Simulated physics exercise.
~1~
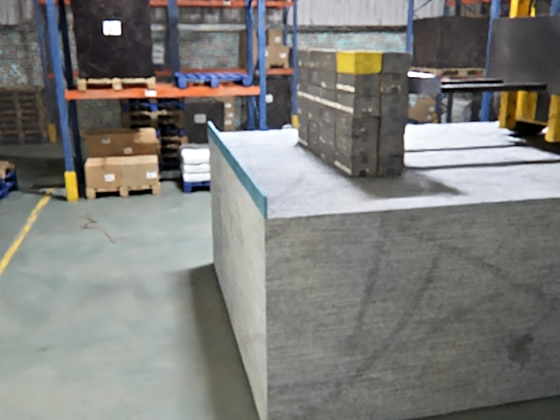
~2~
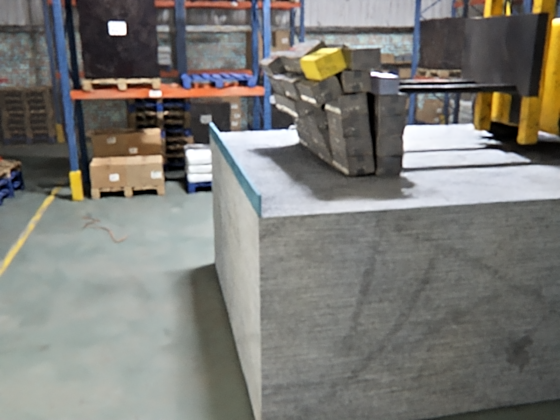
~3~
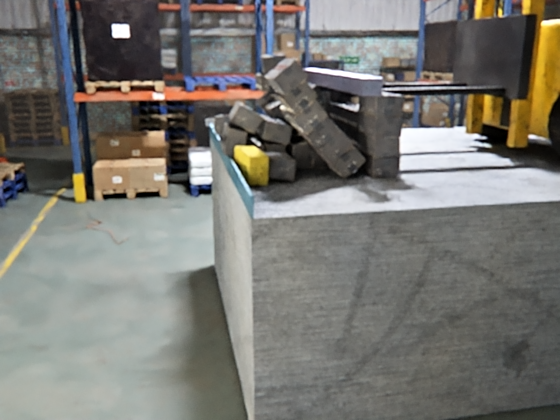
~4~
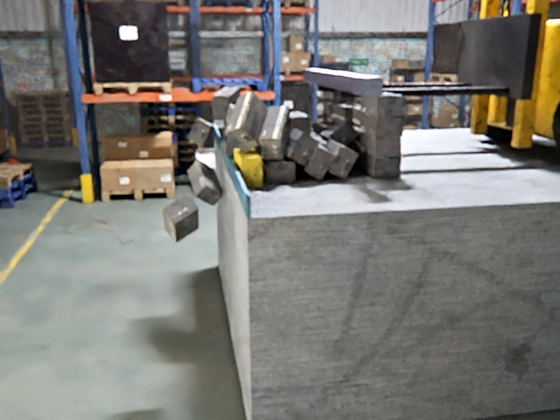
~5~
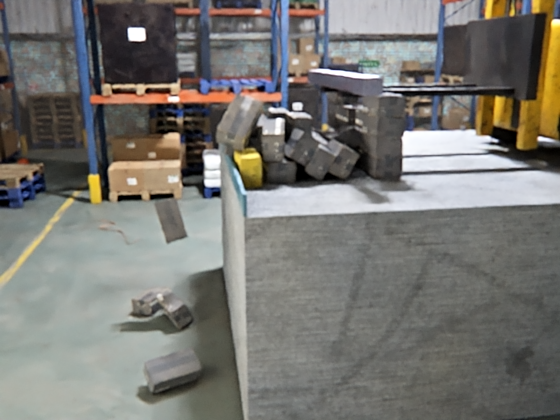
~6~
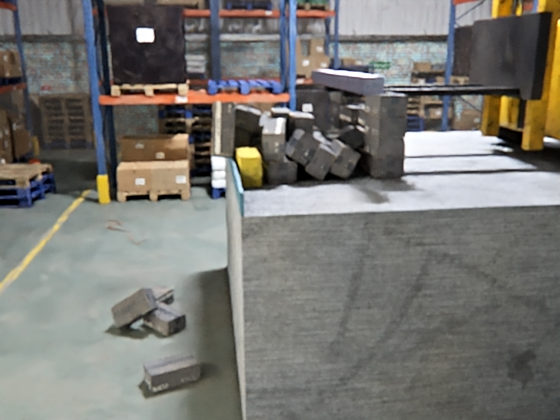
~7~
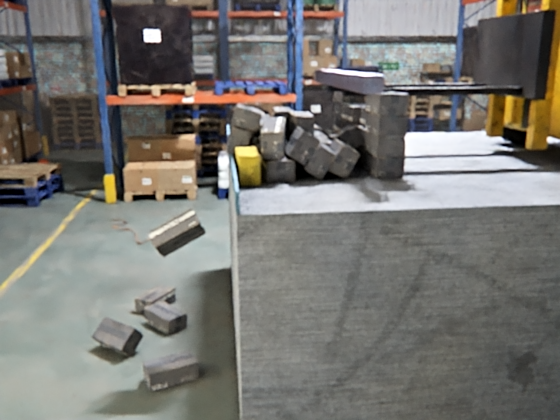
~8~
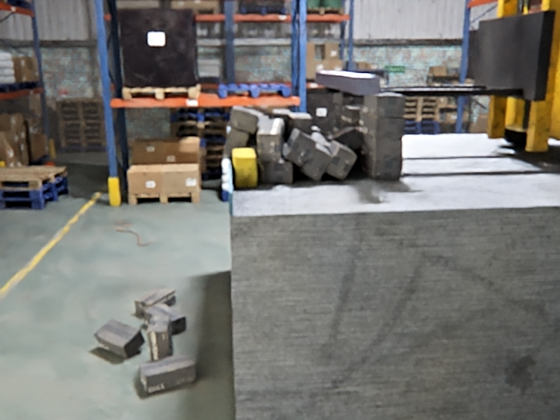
A large grey raised deck fills the right of a warehouse, seen from slightly above, with a low teal board along its left edge and orange and blue racking behind. A stack of dark grey boxes, one yellow box on top, stands near the board, with a yellow lift truck at the right. A beam on the truck's forks pushes left, and the upper boxes lean and topple toward the board. Several tumble over the edge to the floor, one following later. The beam stops, leaving a jumbled heap against the board, the yellow box on its side, and a few boxes scattered below.
